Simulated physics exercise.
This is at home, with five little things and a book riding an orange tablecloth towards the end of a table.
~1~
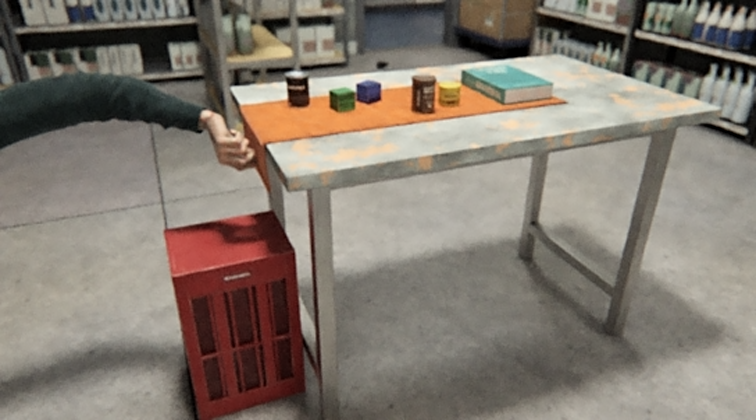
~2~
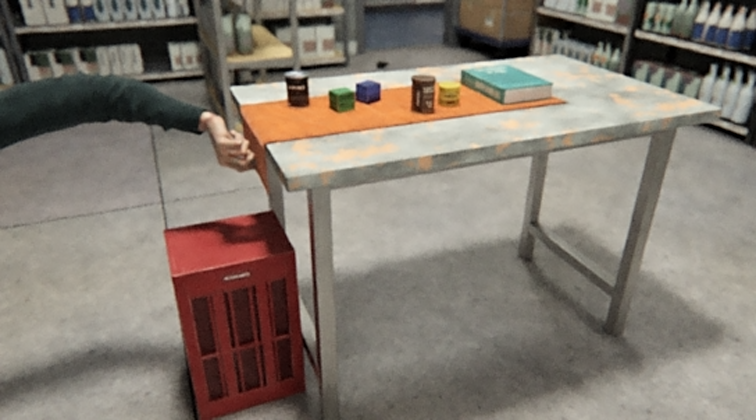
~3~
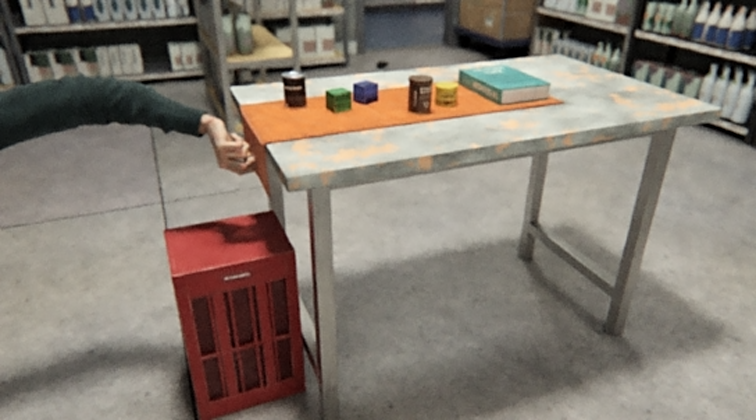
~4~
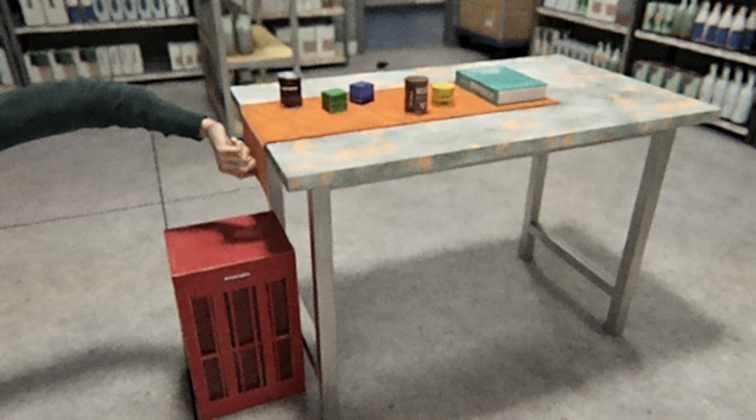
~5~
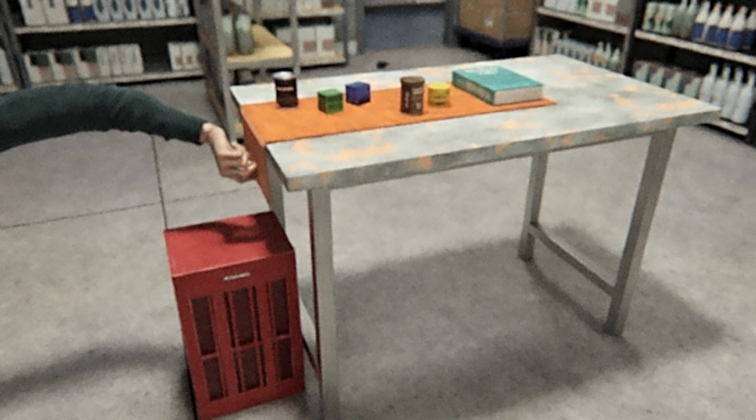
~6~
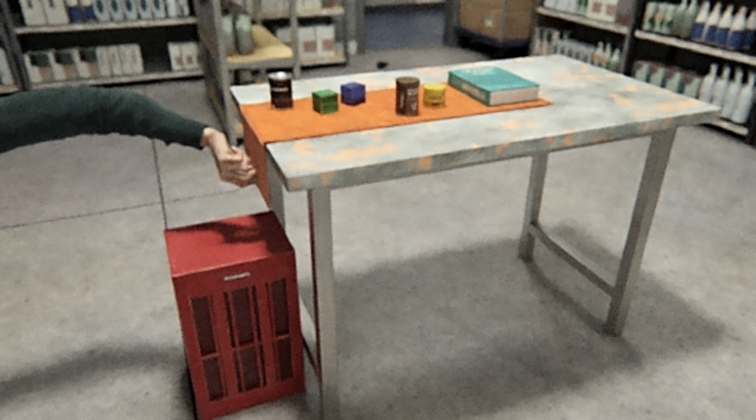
A dark-sleeved arm reaches in from the left and grips the end of an orange cloth on a worn grey table, seen from slightly above in a room lined with stocked shelves. A black can, green and blue cubes, a brown can, a yellow pot and a teal book sit on it, with a red crate below. The hand draws the cloth slightly downward, and everything on it shifts slowly left.
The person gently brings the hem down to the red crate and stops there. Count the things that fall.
Gone: One.
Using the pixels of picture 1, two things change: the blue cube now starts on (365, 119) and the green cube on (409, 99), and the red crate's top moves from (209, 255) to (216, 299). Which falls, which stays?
The blue cube? Lost. The green cube? Safe.
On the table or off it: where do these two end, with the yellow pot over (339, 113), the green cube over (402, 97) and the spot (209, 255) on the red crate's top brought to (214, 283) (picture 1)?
The yellow pot is lost, the green cube stays put.
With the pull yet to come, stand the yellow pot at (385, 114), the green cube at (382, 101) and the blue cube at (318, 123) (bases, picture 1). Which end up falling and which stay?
The yellow pot stays aboard, the green cube stays aboard, the blue cube is lost.
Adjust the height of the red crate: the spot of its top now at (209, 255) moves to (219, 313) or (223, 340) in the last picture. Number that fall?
If so, 3 and 4.
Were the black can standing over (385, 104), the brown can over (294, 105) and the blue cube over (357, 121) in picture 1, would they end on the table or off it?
So the black can stays aboard, the brown can leaves the top, and the blue cube stays aboard.
Soon after, hem near (260, 221); all still up.
After that, hem on the crate; black can gone.
In the end, hem on the crate; black can gone. The count of fallen things is one.
